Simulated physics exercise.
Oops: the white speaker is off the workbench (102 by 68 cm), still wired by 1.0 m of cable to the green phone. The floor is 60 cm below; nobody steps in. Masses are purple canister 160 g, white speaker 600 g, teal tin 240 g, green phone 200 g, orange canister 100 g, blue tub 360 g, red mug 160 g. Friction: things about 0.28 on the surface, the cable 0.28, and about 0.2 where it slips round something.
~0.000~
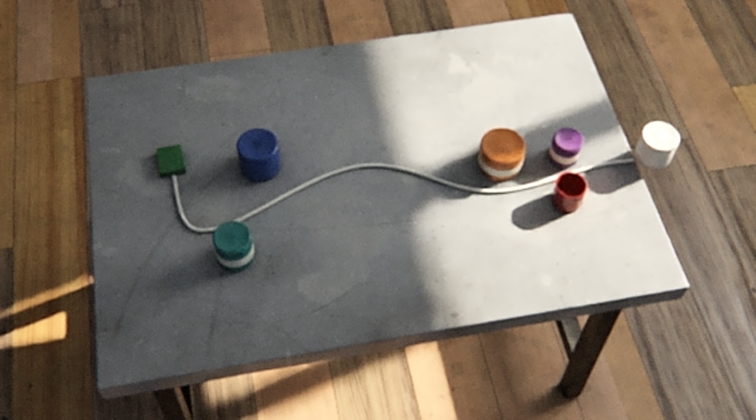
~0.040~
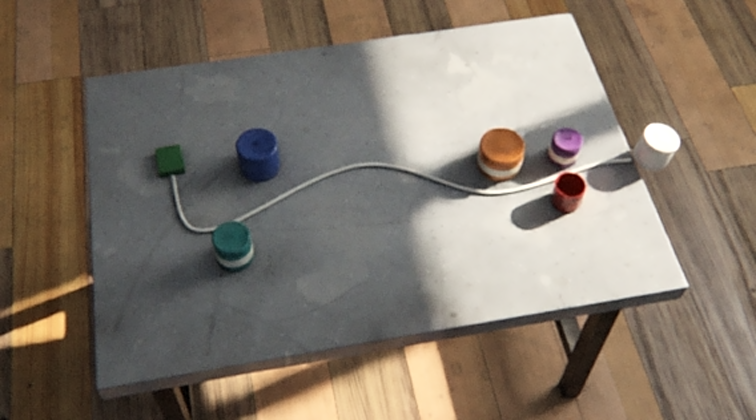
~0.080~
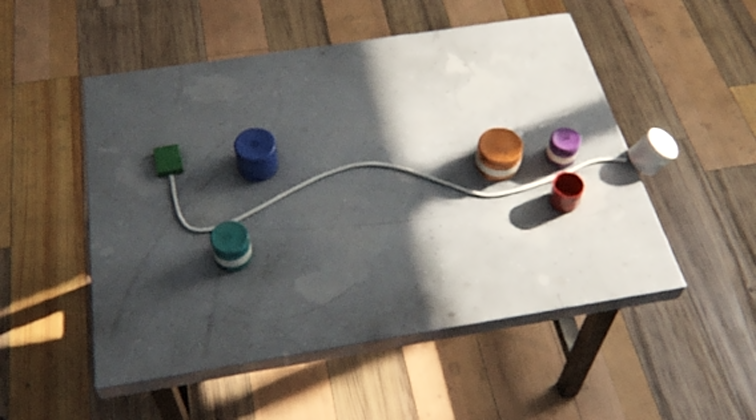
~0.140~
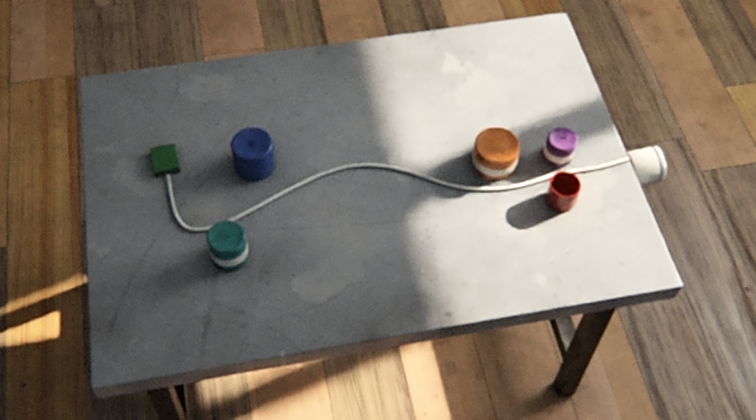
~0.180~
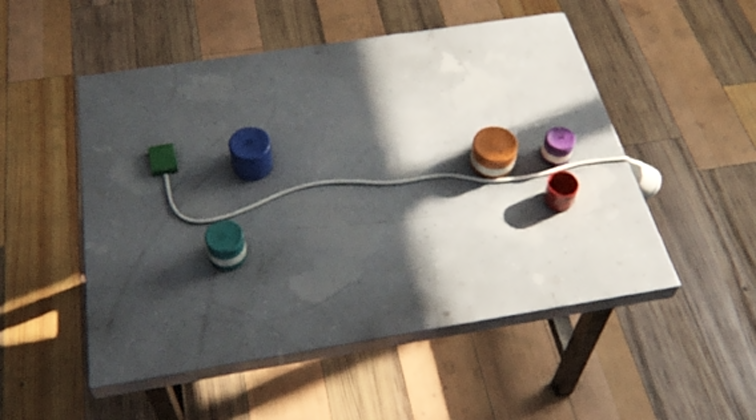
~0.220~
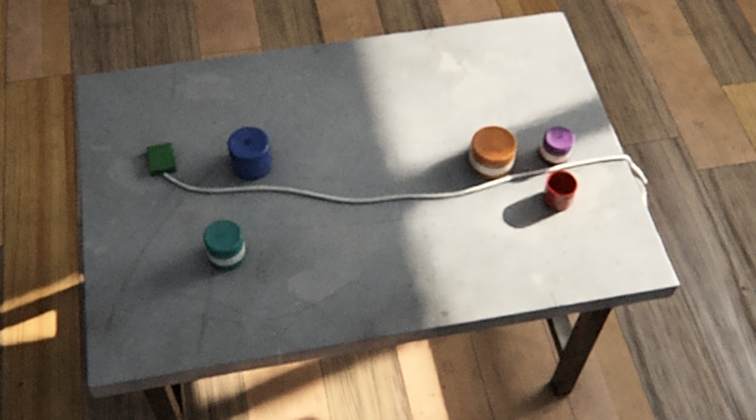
White cylindrical object tipping over the right edge of a grey table and dropping from view, its cable shifting and straightening between small tubs.
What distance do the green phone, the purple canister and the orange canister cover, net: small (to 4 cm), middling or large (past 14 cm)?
The green phone travels a long way, the purple canister hardly moves, the orange canister moves a moderate way.
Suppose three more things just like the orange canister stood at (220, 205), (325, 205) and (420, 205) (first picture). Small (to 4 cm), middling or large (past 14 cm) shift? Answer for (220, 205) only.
There: Large.
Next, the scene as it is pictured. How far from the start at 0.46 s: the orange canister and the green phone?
Orange canister 6 cm, green phone 30 cm.
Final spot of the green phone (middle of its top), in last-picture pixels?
At about (627, 248).
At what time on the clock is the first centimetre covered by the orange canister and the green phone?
About: Orange canister 0.30 s, green phone 0.26 s.
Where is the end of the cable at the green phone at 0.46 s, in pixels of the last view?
Around (326, 203).
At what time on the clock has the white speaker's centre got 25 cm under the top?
That is: 0.30 s.
After 0.5 s, the cable's tail end at (326, 203); green phone 30 cm off its start, orange canister 7 cm off its start, blue tub 8 cm off its start.
After 0.7 s, the cable's tail end at (533, 256); green phone 68 cm off its start, orange canister 7 cm off its start, blue tub 10 cm off its start.
After 1.0 s, the cable's tail end at (602, 246); green phone 85 cm off its start at (616, 255), orange canister 7 cm off its start at (496, 115), blue tub 10 cm off its start at (297, 119).
After 1.2 s, the cable's tail end at (606, 247); green phone 87 cm off its start, orange canister 7 cm off its start, blue tub 10 cm off its start.
After 2.4 s, the cable's tail end at (606, 247); green phone 87 cm off its start at (627, 248), orange canister 7 cm off its start at (496, 115), purple canister 0 cm off its start at (560, 136), blue tub 10 cm off its start at (297, 119).
